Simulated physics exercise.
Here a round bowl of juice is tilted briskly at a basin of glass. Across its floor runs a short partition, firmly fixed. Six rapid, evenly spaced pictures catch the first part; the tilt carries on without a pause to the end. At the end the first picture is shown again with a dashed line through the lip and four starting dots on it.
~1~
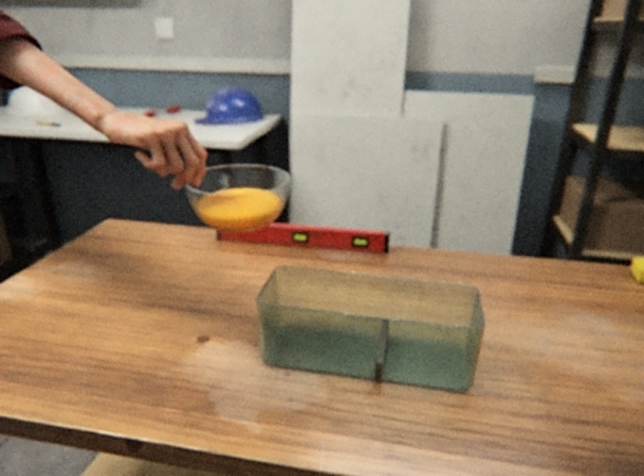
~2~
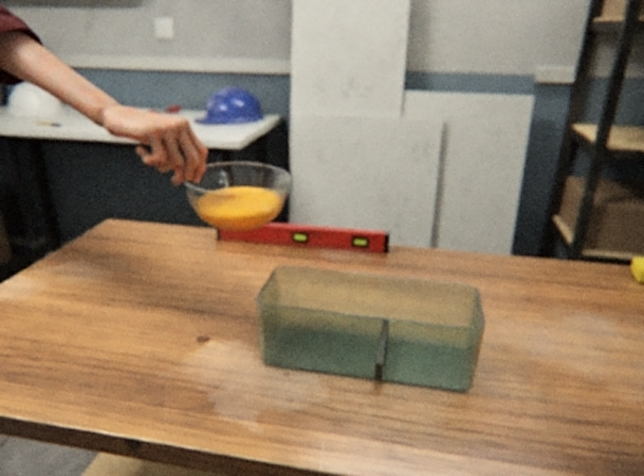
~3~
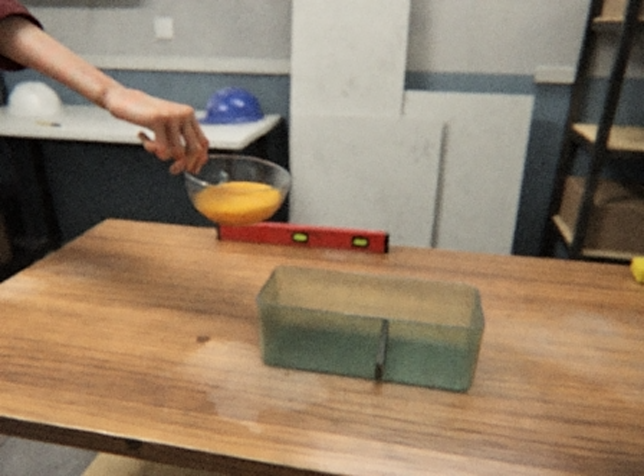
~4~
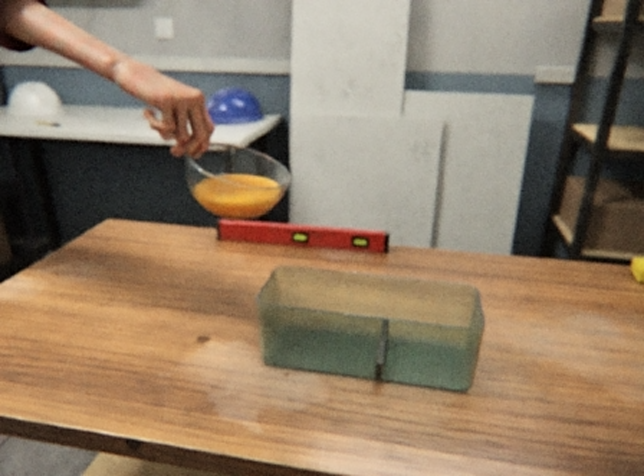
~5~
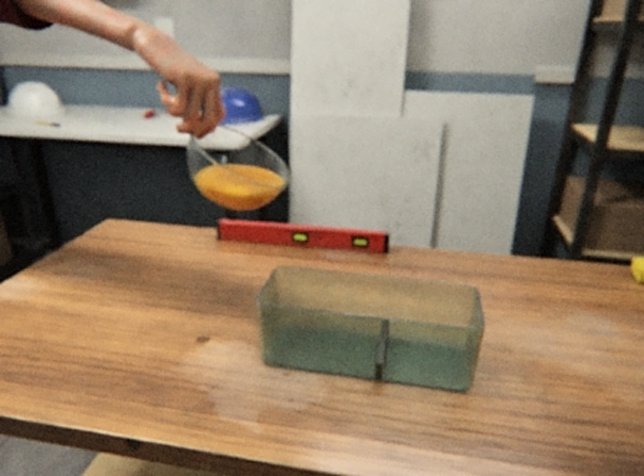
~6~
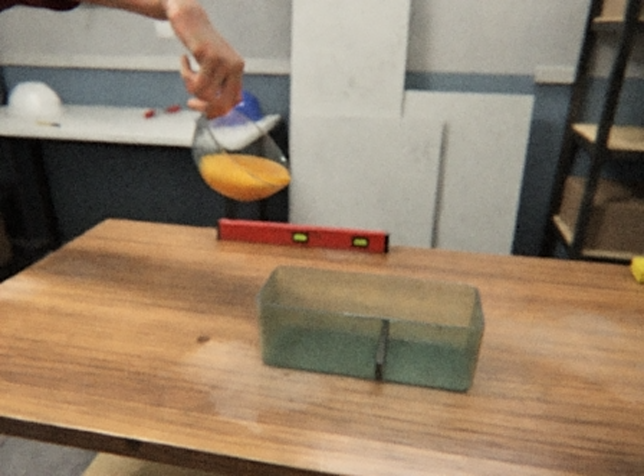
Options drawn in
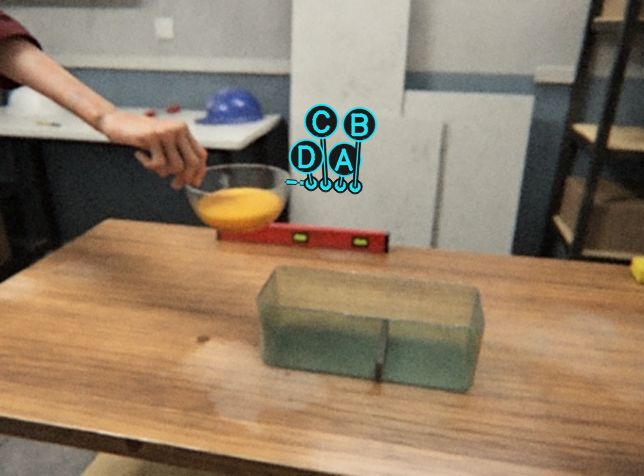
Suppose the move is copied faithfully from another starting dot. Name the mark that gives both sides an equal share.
D beats the others.
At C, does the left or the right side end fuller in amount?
The right one.
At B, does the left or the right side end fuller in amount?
The right one.
On the marked copy, A at (340, 185); B at (355, 186); C at (325, 184); D at (311, 183).
With A, about 16 % ends left of the wall and 80 % right of it; 4 % is lost outside.
With B, about 15 % ends left of the wall and 82 % right of it; 3 % is lost outside.
With C, about 16 % ends left of the wall and 82 % right of it.
With D, about 53 % ends left of the wall and 45 % right of it.
